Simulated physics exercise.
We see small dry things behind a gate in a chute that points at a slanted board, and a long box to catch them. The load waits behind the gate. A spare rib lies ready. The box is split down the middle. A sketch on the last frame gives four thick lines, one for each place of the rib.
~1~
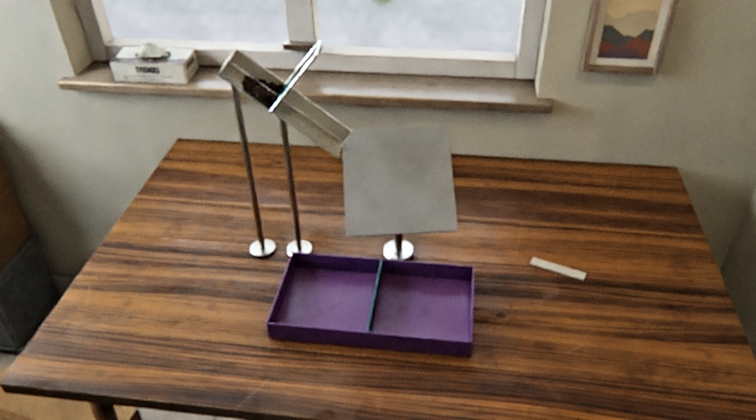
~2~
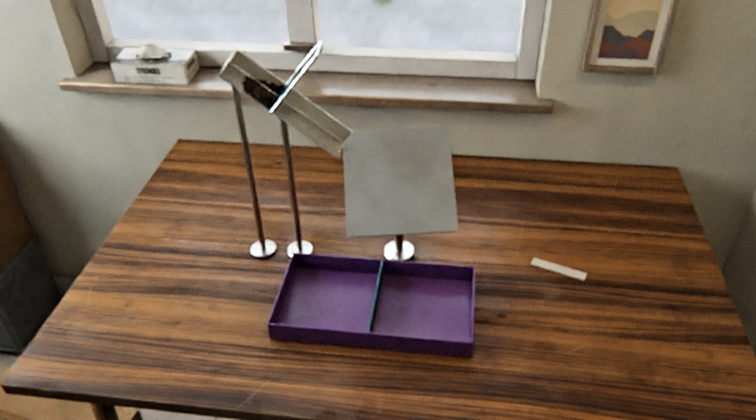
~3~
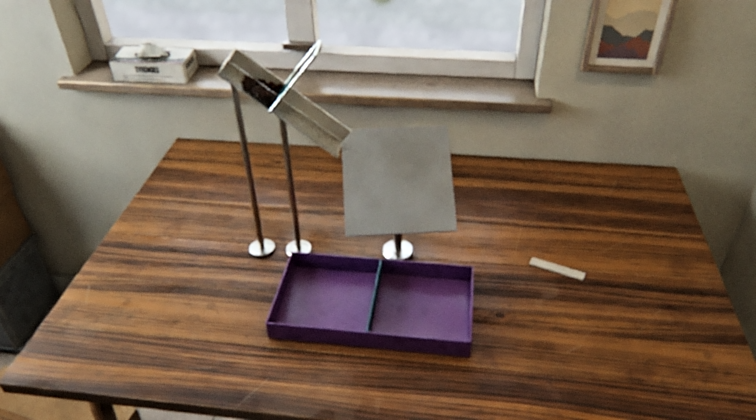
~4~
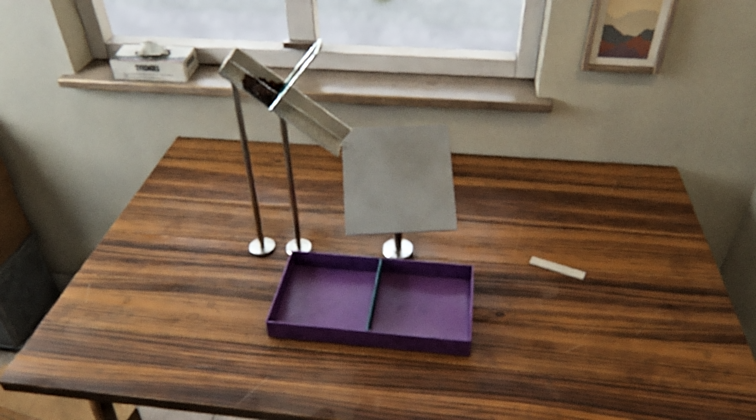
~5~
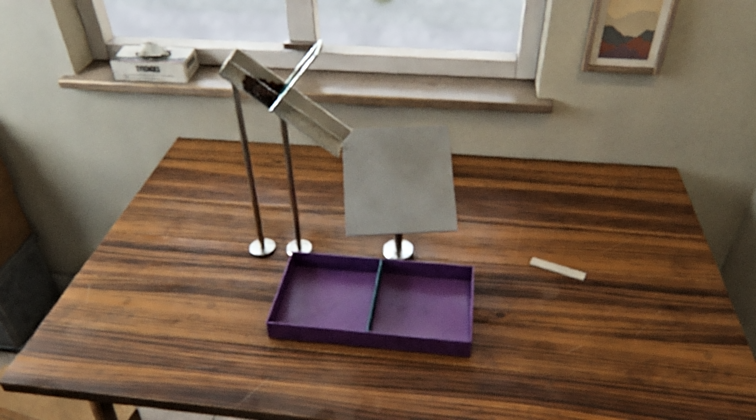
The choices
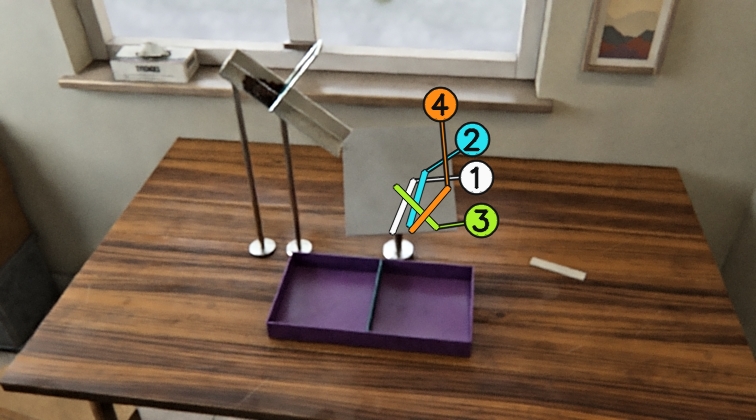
At first, a sloping chute on two thin stands holds a small dark load behind a gate, beside a tilted grey board and above a divided purple box on a wooden table. Nothing visibly moves after that; the gate stays shut, and the pale strip on the right lies still.
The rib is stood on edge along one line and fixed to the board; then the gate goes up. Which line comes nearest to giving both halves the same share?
1 works best here.
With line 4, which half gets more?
Right.
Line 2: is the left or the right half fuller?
The right half.
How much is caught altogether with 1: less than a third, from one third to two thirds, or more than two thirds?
Line 1 gives more than two thirds.
On the marked copy, line 1 from (413, 181) to (392, 231); line 2 from (424, 172) to (409, 224); line 3 from (396, 187) to (436, 227); line 4 from (447, 188) to (411, 230).
For line 1, of what is caught, roughly two thirds in the left half, roughly a third in the right.
For line 2, of what is caught, not one piece in the left half, every piece in the right.
For line 3, of what is caught, just a few in the left half, almost all in the right.
For line 4, of what is caught, about a tenth in the left half, the larger part in the right.
